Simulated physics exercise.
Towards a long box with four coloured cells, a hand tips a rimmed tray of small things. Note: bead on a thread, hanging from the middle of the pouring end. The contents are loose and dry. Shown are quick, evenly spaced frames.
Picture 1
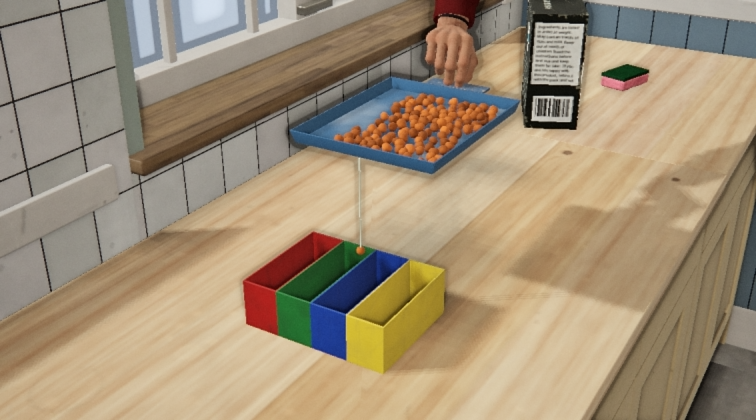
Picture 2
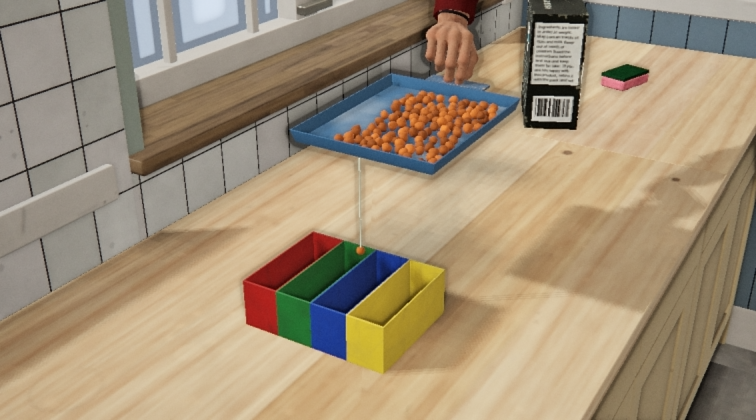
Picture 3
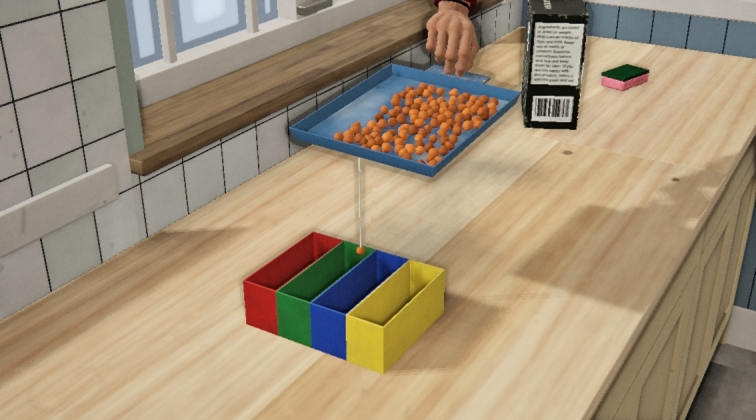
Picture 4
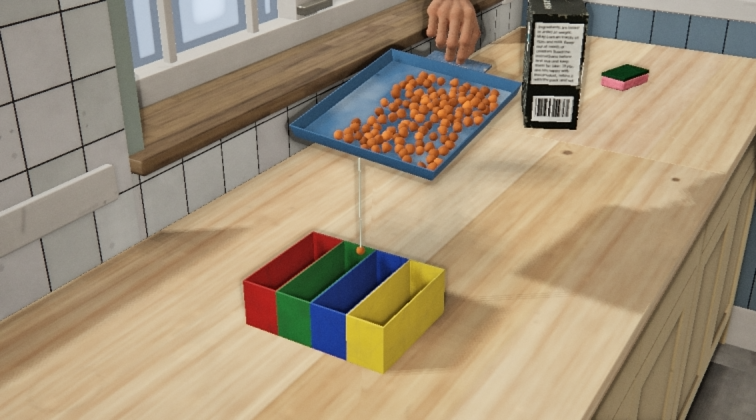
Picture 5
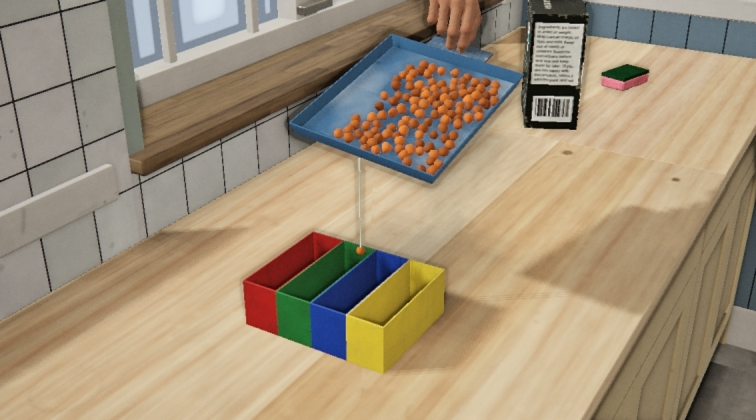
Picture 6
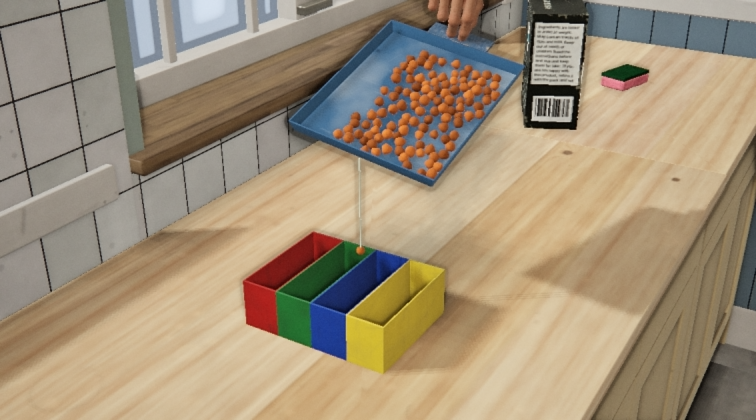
In this clip, a hand tilts a blue rimmed tray of small round orange-brown pieces above a box with red, green, blue and yellow cells, gradually raising its far side and lowering the near right corner, while a hanging bead stays still.
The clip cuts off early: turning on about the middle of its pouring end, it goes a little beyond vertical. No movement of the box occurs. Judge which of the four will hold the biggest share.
I would say the yellow cell.
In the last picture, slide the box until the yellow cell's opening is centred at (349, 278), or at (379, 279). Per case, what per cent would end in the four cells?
About 0 per cent, then about 20 per cent.
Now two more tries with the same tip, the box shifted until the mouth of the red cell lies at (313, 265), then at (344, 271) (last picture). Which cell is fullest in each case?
The yellow one; the cell in blue.
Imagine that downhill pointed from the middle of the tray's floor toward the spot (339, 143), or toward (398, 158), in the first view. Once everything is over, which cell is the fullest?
Try 1 - that red cell / try 2 - yellow.
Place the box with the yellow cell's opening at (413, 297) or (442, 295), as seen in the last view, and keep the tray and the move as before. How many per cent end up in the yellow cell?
About 60 per cent, then about 30 per cent.
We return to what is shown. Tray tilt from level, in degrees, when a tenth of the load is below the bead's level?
I'd put it at about 100 degrees.
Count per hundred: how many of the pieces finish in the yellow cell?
Result: Around 60 in a hundred.
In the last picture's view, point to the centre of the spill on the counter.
The middle is around (458, 344).
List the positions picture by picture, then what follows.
Corners of the pouring end at (295, 130) and (433, 161), level; middle of the load at (423, 122), coated peanuts; bead on its thread at (361, 251); red cell at (261, 304); green cell at (294, 315); blue cell at (329, 327); yellow cell at (365, 340), in the first picture.
Corners of the pouring end at (295, 129) and (432, 162), level; middle of the load at (423, 120), in the second picture.
Corners of the pouring end at (295, 127) and (432, 165), tipped barely, lowest at the right corner; middle of the load at (424, 116), in the third picture.
Corners of the pouring end at (295, 125) and (432, 169), tipped a little, lowest at the right corner; middle of the load at (424, 110), in the fourth picture.
Corners of the pouring end at (294, 122) and (432, 173), tipped clearly, lowest at the right corner; middle of the load at (424, 105), in the fifth picture.
Corners of the pouring end at (294, 120) and (432, 177), tipped clearly, lowest at the right corner; middle of the load at (424, 101); red cell at (261, 304); green cell at (294, 315); blue cell at (329, 327); yellow cell at (365, 340), in the sixth picture.
Soon after the last picture, tray tipped steeply; nearly all on the tray; a stray few falling or outside the box.
A little later, tray tipped past a quarter turn; about a quarter on the tray; about a quarter in the yellow cell; about half falling or outside the box.
Later still, tray tipped past a quarter turn; about half in the yellow cell; a small part in the blue cell; a stray few in the green cell; about a third falling or outside the box.
At rest, tray tipped past a quarter turn; about half in the yellow cell; a small part in the blue cell; a stray few in the green cell; none in the red cell; about a third outside the box.
